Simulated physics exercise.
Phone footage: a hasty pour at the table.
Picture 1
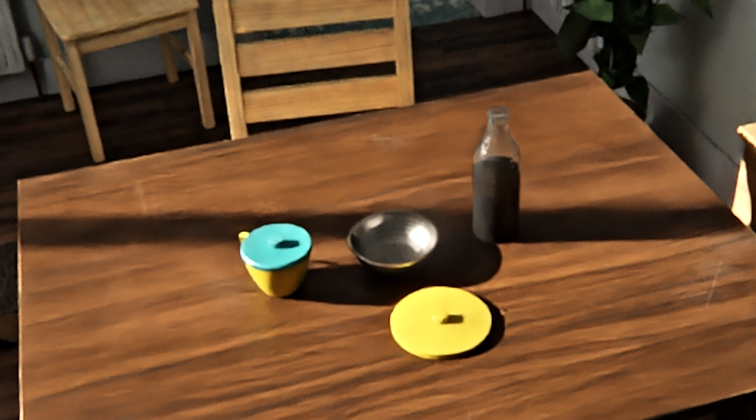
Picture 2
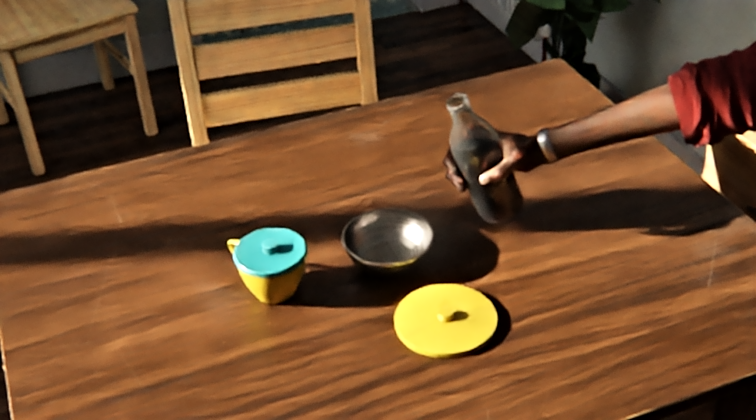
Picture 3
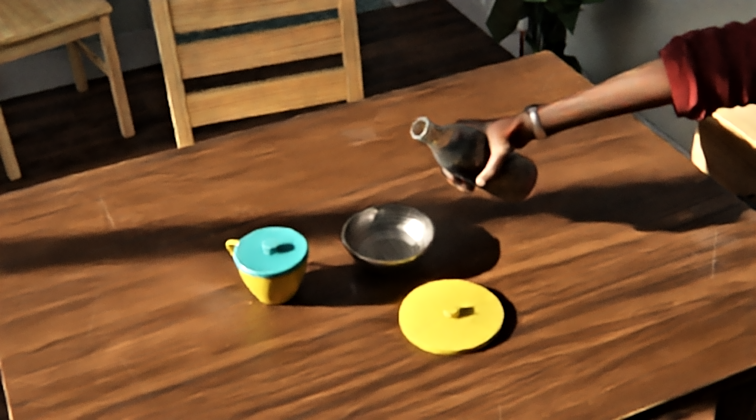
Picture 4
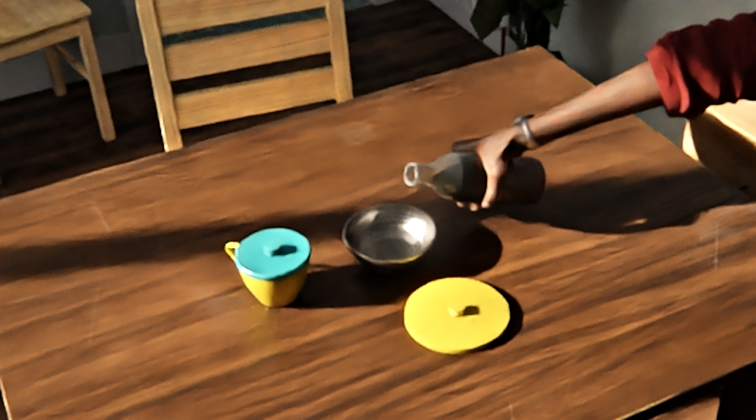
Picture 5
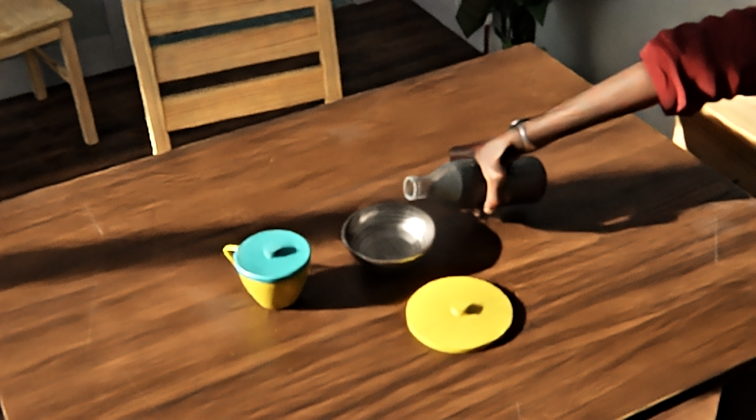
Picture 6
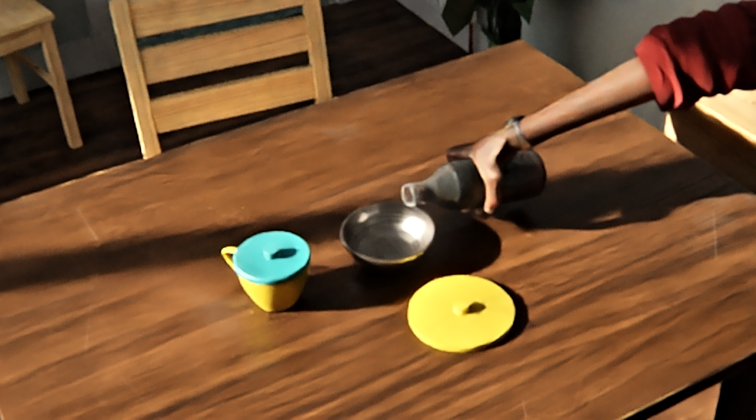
A hand lifts a dark bottle and tilts it sideways beside a metal bowl.
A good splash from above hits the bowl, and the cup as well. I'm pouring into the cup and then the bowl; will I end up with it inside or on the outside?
At the end, I'd say the cup gets wet only outside. I'd say the bowl gets wet within.
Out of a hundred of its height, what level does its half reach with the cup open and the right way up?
Estimate: Approx. 75 % of height.
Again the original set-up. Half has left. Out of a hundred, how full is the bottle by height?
About 25 per cent.
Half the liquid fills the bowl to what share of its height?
It comes up to around 60 percent.
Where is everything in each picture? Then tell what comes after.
In the first frame, nothing is moving yet; bottle (497, 171) about half full; bowl (394, 251) open; cup (280, 270) with its lid on.
In the second frame, the bottle is picked up; bottle (480, 154) tipped 20° with all of its load; bowl (388, 249) open.
The third frame shows tilting; bottle (470, 155) tipped 50° with all of its load; cup (274, 276) with its lid on.
The fourth frame shows no stream yet; bottle (471, 178) tipped 70° with all of its load; bowl (391, 246) open.
The fifth frame shows still nothing leaves it; bottle (471, 184) tipped 75° with all of its load; cup (276, 280) with its lid on.
The sixth frame shows on the point of pouring; bottle (470, 184) tipped 80° with all of its load; bowl (389, 245) open; cup (275, 282) with its lid on.
Next, the red wine goes into the bowl.
After that, it hits the lid of the cup and runs off.
Finally, the bowl has its share inside; the cup is empty, in a puddle.
